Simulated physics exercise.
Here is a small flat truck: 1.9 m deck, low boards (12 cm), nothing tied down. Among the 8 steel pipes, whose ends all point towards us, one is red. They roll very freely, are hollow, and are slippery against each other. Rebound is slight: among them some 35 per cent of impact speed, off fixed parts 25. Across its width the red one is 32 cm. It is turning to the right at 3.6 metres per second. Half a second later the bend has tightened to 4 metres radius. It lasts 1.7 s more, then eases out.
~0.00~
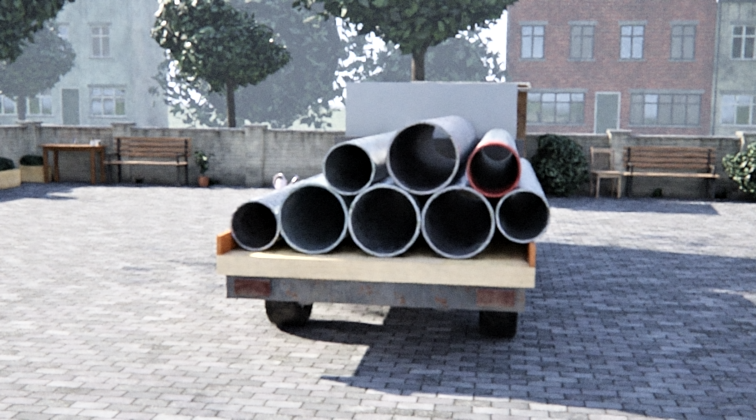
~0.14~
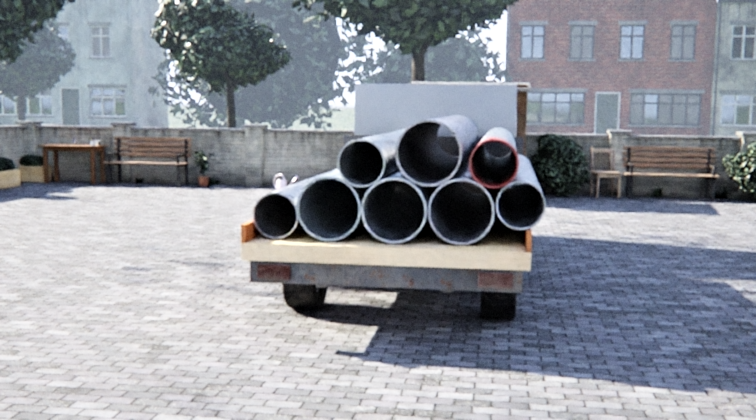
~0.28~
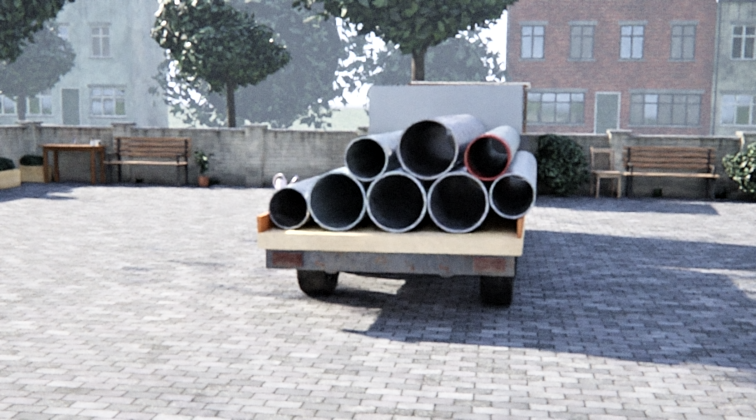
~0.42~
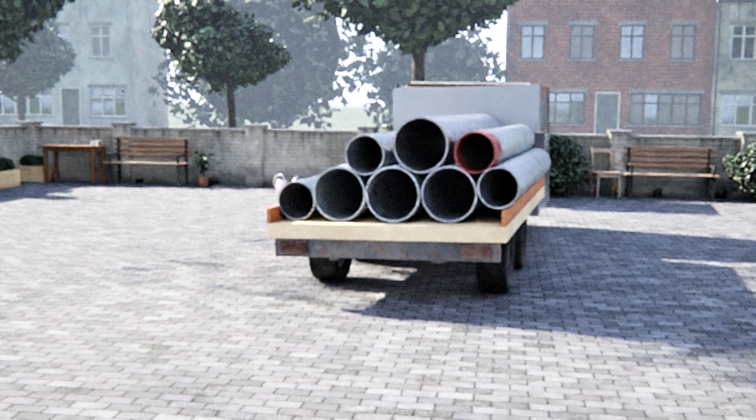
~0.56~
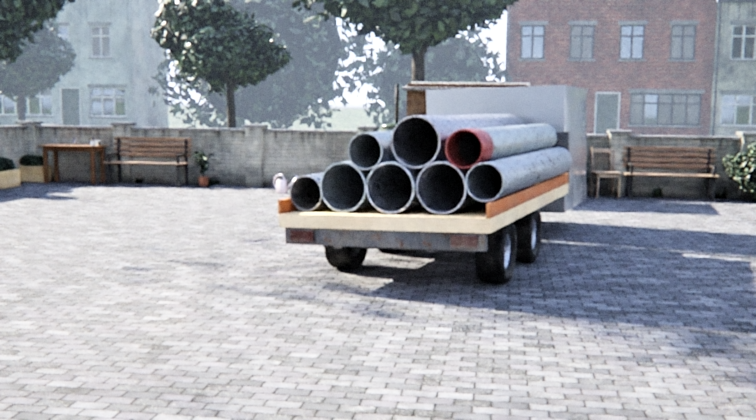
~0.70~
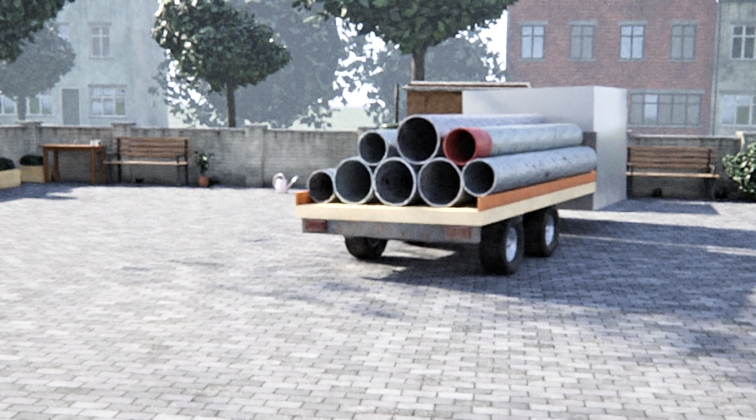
A small flat truck stacked with eight steel pipes, one of them red, rolled away from us across a paved square, then turned to the right, bringing its side and the lengths of the pipes into view.
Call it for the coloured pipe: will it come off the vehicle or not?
My call: It will not.
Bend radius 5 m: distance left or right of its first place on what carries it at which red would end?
I'd expect some 0 centimetres to the left.
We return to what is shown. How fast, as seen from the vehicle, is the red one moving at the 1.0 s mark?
Speed: Approx. 0.0 m/s.
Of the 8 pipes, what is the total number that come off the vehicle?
Total: 0.
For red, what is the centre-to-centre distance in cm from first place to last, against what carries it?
Red: Roughly 0.
By 1.0 s, red is up on others, 25 cm from the right edge; 0 off so far.
Finally (2.8 s), red is up on others, 25 cm from the right edge; 0 off so far.
